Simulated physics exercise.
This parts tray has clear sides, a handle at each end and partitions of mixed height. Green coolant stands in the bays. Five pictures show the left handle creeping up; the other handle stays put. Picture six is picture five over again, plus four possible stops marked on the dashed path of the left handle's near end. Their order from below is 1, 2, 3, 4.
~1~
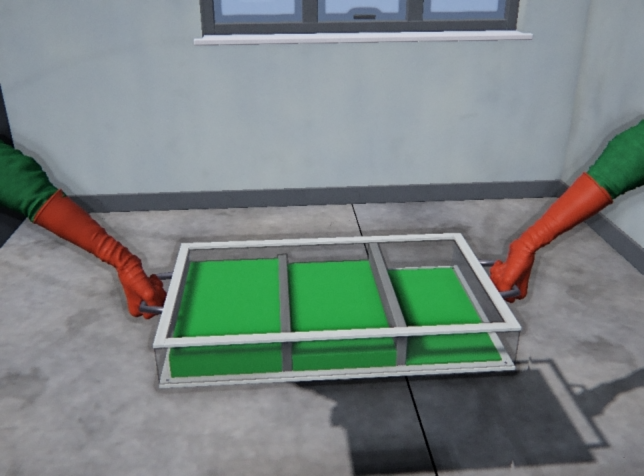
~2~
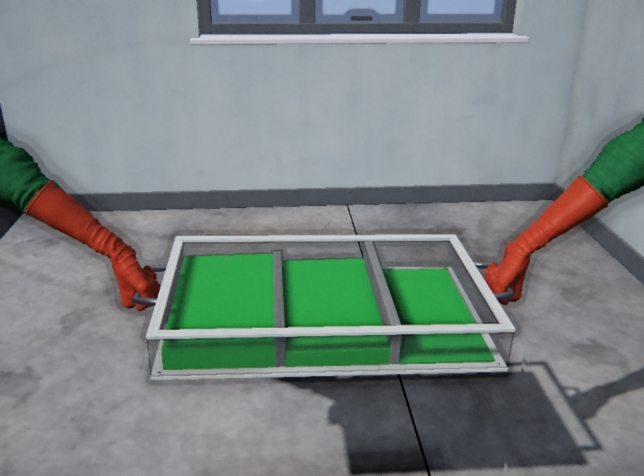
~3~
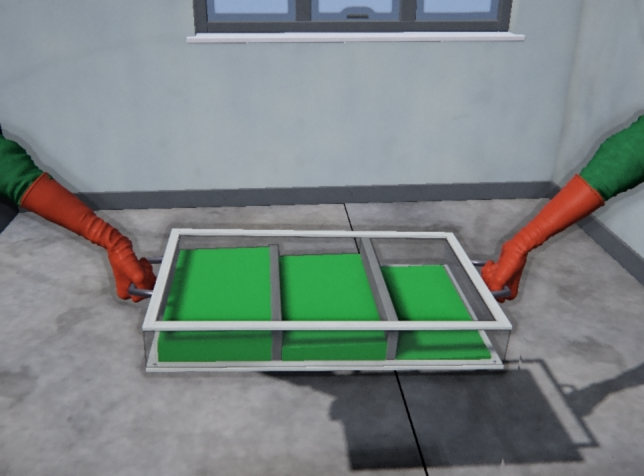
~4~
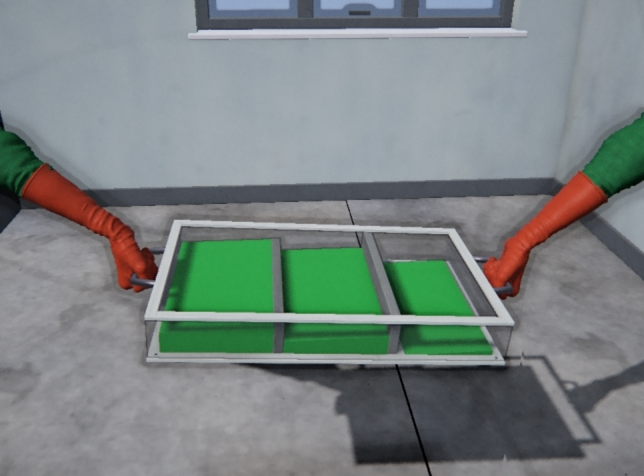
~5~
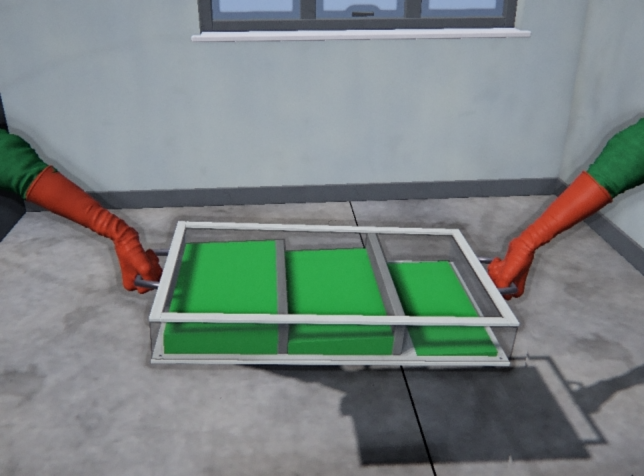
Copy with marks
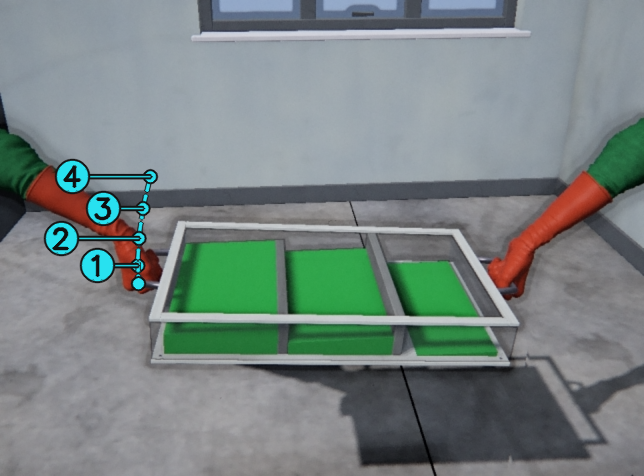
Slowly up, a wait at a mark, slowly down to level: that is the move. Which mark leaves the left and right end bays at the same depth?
4.
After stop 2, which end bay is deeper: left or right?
The left end bay.
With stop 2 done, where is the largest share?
It is the middle one.
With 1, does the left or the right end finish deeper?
The left end bay.
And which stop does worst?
That would be 1.
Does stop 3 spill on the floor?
No, all stays in.
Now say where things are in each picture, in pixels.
In the first picture, the tray is level; deepest in the left bay, at (233, 301), shallowest in the right; left handle at (148, 293).
The second picture shows tipped about 1° down to the right; no wall is crossed; left handle at (142, 284).
The third picture shows tipped about 3° down to the right; no wall is crossed; left handle at (138, 276).
The fourth picture shows tipped about 4° down to the right; no wall is crossed; left handle at (139, 266).
The fifth picture shows tipped about 4° down to the right; deepest in the left bay, at (229, 282), shallowest in the right; left handle at (144, 268).
In cyan, 1 at (137, 265); 2 at (139, 238); 3 at (143, 208); 4 at (150, 176).
For stop 1, the left end bay stands much deeper than the other; nothing spills.
For stop 2, the left end bay stands much deeper than the other; nothing spills.
For stop 3, the left end bay stands much deeper than the other; nothing spills.
For stop 4, the two end bays stand about equally deep; nothing spills.
